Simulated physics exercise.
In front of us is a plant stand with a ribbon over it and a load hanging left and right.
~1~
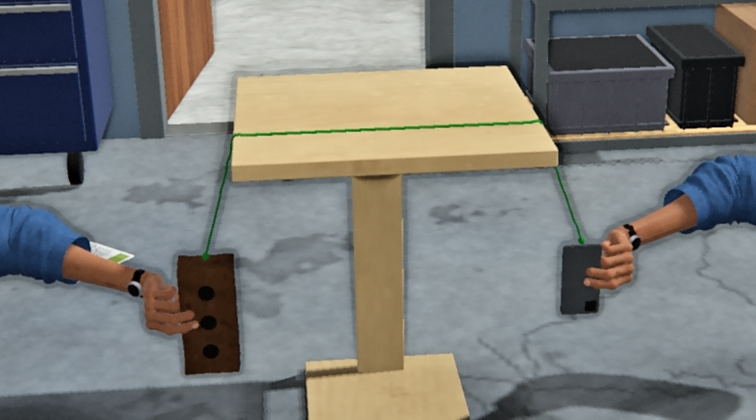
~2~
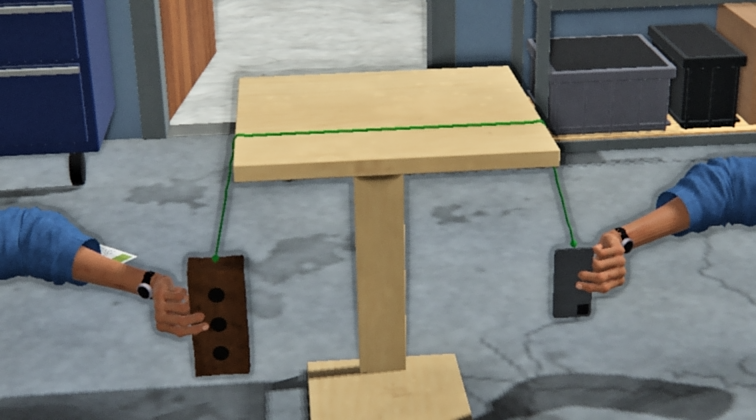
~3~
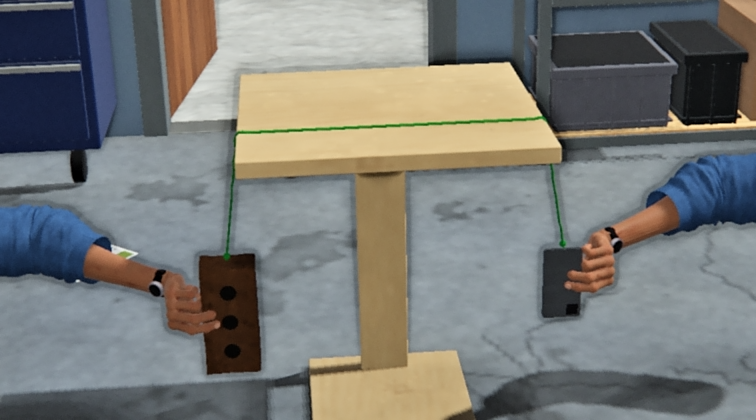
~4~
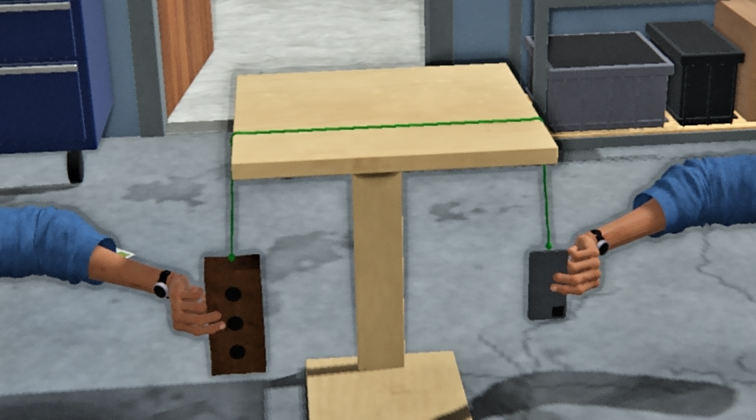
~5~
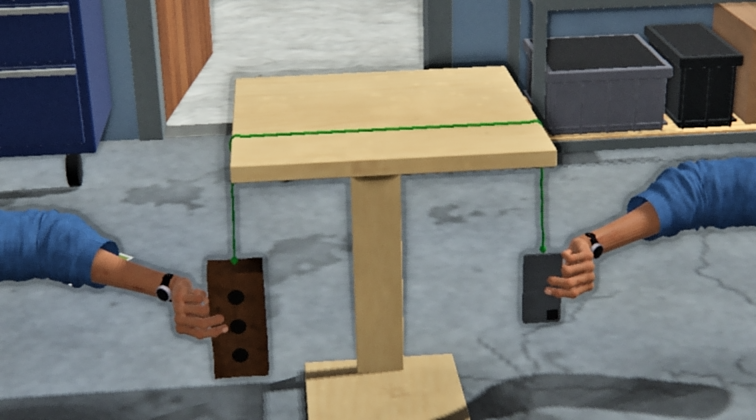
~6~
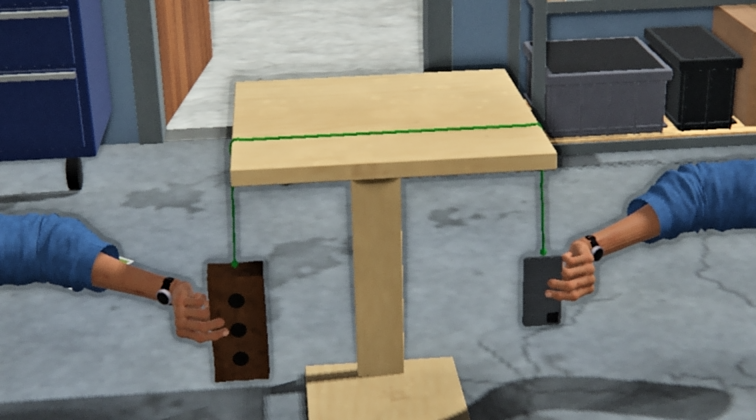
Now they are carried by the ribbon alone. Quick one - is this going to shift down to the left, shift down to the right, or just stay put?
Most likely it is going to move off to the left.
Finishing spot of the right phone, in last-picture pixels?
Its centre point lies at (547, 180).
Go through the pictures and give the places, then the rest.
Left brick (209, 314); right phone (581, 280); ribbon over the top (396, 129), in the first frame.
Left brick (220, 316); right phone (573, 283), in the second frame.
Left brick (231, 314); right phone (562, 283), in the third frame.
Left brick (235, 315); right phone (548, 285), in the fourth frame.
Left brick (238, 318); right phone (542, 289), in the fifth frame.
Left brick (239, 322); right phone (542, 291); ribbon over the top (394, 132), in the sixth frame.
Then, 0.28 s past the final frame, left brick lower near (245, 391); right phone higher near (538, 214).
Then, 0.80 s past the final frame, left brick down on the floor; right phone higher near (557, 179).
Then, 1.34 s past the final frame, left brick down on the floor; right phone higher near (545, 181).
When it is over, left brick down on the floor; right phone higher near (546, 180). The ribbon goes down on the left.
